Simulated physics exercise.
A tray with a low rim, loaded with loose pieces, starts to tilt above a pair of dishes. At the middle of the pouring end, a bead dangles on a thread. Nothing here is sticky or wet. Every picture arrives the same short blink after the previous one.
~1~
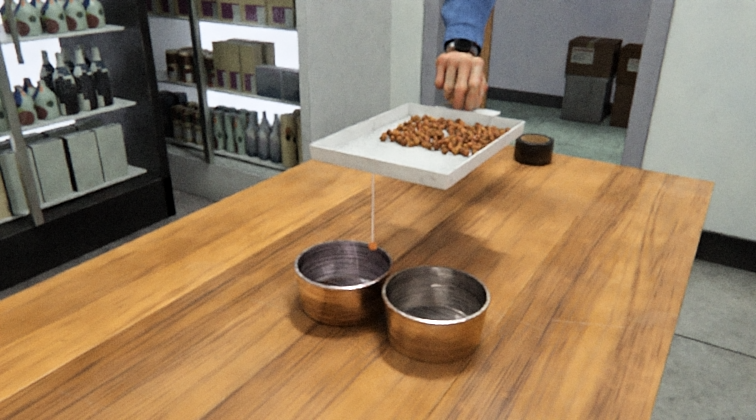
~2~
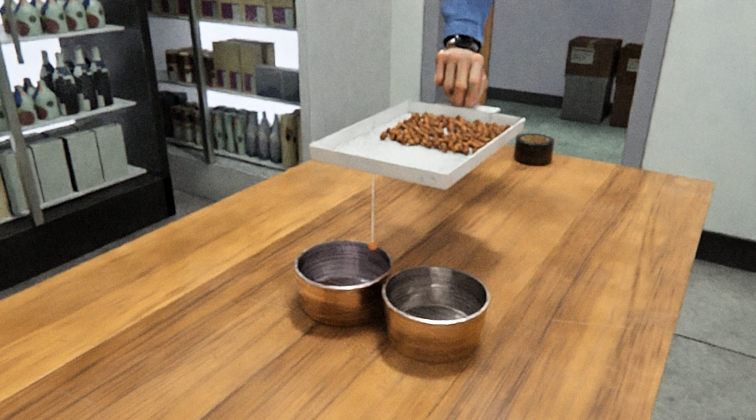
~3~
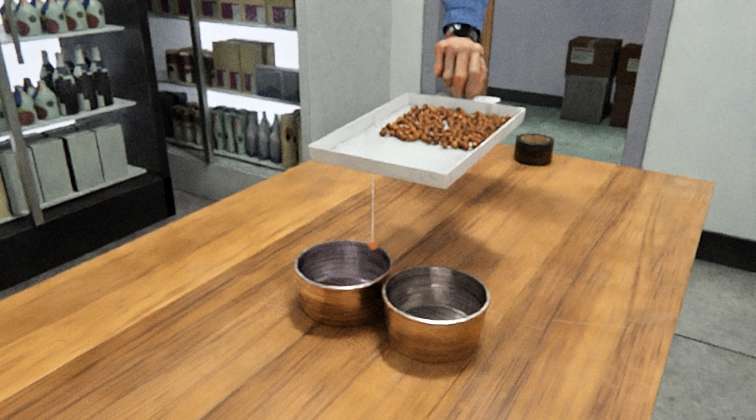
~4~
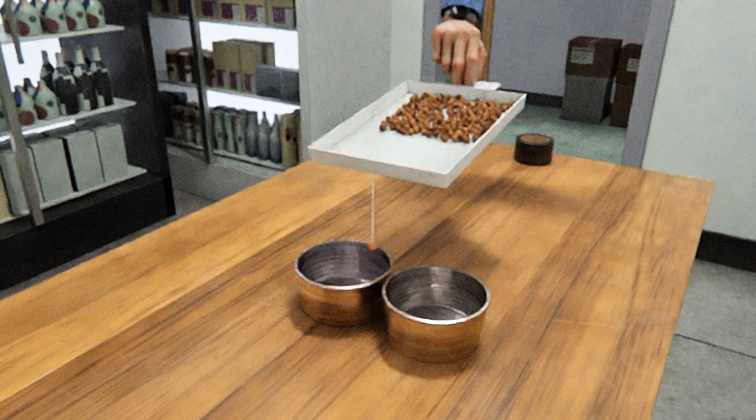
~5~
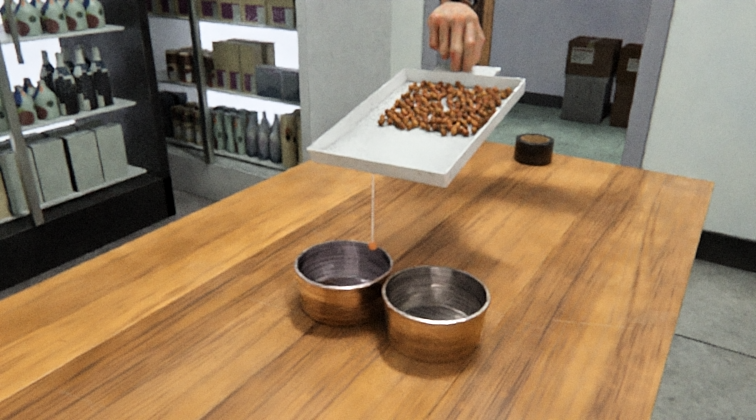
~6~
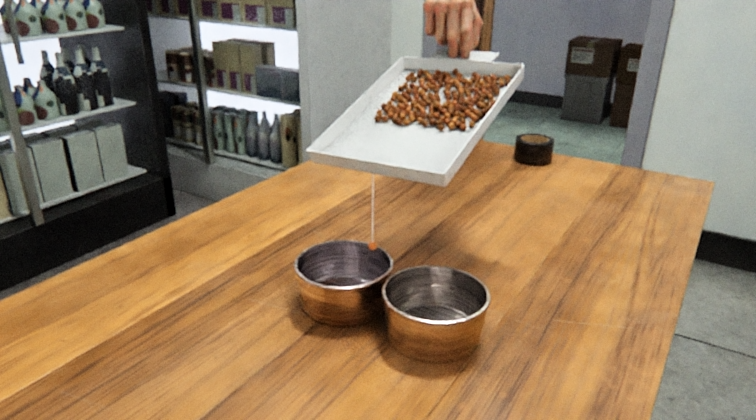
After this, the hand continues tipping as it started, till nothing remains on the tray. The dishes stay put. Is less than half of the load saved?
Between them the dishes get the bulk of it.
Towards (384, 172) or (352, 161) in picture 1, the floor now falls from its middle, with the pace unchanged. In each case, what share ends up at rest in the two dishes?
In turn some 80 and 50 per cent.
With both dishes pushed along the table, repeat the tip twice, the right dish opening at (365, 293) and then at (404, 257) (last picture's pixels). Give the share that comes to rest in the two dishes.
80 % and 10 %.
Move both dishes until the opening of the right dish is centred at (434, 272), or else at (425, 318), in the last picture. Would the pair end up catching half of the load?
For the two tries in order: Not as much as half, exceeding half.
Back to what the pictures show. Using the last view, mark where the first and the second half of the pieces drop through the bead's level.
The opening half passes (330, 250), the closing half (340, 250).
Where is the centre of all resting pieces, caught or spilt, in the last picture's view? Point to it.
Resting centre, last picture - approx. (334, 304).
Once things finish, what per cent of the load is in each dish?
Left dish: Around 60 in a hundred; right dish: Around 10 in a hundred.
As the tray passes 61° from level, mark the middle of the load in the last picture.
In the last view, the load is centred near (364, 158).
Soon after the last picture, tray tipped steeply; most on the tray; a stray few in the left dish; a stray few outside both; about a quarter in the air.
A little later, tray tipped right over; most on the tray; a stray few in the right dish; a small part in the left dish; a small part outside both; a stray few in the air.
Later still, tray tipped past a quarter turn; a small part in the right dish; about two thirds in the left dish; about a third outside both.
At rest, tray tipped past a quarter turn; a small part in the right dish; about two thirds in the left dish; about a third outside both.
